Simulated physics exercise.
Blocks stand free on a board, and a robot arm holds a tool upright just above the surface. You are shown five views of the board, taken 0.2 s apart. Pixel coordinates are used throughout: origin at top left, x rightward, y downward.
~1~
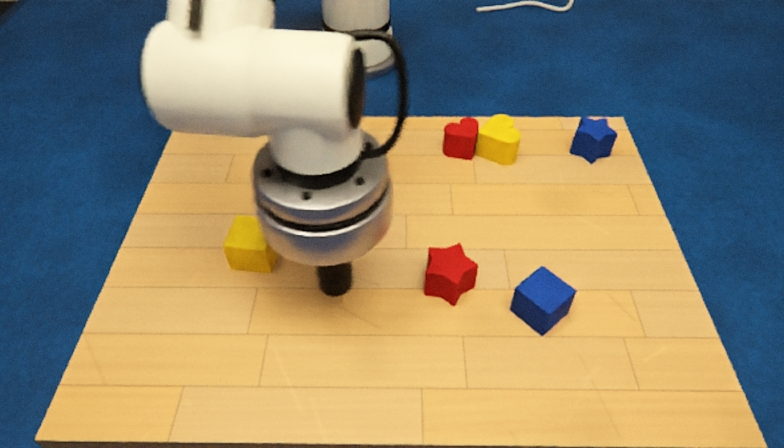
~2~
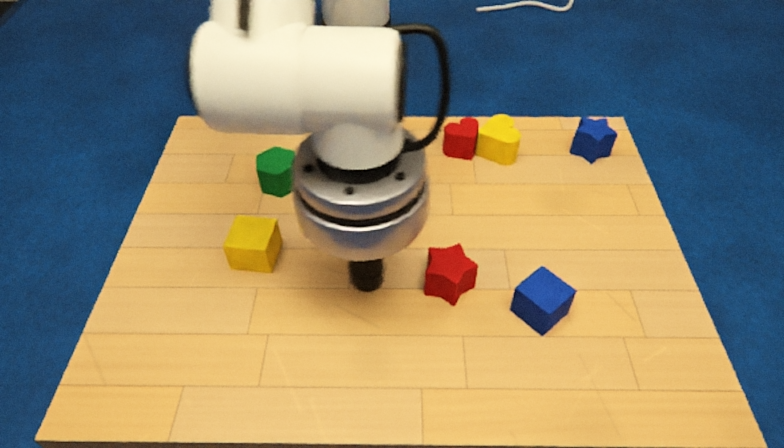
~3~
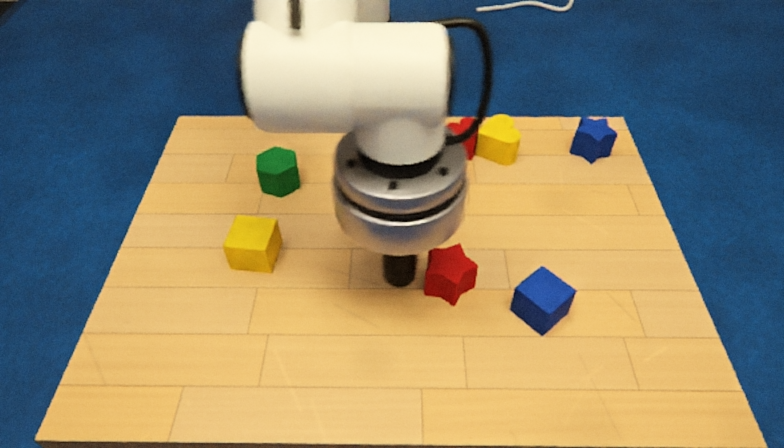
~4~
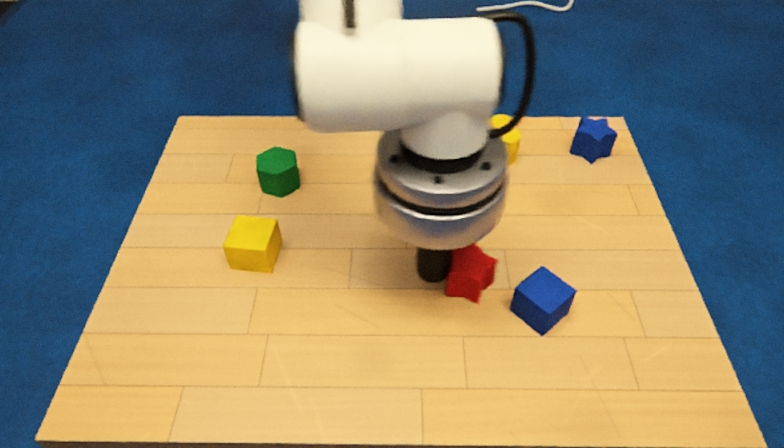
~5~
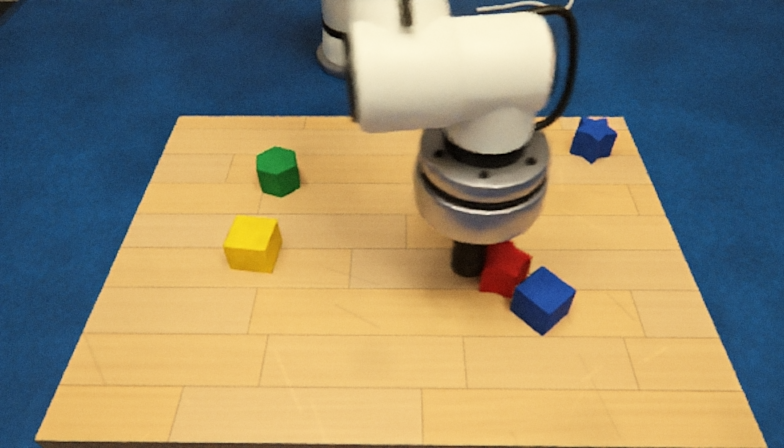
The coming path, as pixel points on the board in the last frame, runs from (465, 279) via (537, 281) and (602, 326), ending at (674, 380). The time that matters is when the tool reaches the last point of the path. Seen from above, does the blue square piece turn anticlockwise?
In short: No.
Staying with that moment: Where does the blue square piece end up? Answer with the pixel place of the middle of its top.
My prediction: (576, 318).
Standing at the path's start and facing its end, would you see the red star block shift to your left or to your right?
Goes left.
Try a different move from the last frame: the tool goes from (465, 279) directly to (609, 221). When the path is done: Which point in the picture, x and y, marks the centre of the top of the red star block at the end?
Top centre: (564, 251).
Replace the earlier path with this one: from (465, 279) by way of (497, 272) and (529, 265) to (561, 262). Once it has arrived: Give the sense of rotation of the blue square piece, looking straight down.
It spins clockwise.
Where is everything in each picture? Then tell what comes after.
The first frame shows lower end of the tool (336, 284), tops of blocks, red star block (450, 261), blue square piece (546, 288).
The second frame shows tool (367, 280), blocks as before.
The third frame shows tool (400, 275), blocks as before.
The fourth frame shows tool (433, 271), red star block (470, 260).
The fifth frame shows tool (467, 266), red star block (505, 256), blue square piece (546, 288).
The first path, step by step. One third of the way, tool (542, 269); red star block (580, 255); blue square piece (560, 293), turned 30° clockwise.
Two thirds of the way, tool (608, 314); red star block (603, 261), turned 55° anticlockwise; blue square piece (576, 318), turned 90° clockwise.
At the end, tool (683, 368); red star block (603, 261), turned 55° anticlockwise; blue square piece (576, 318), turned 90° clockwise.
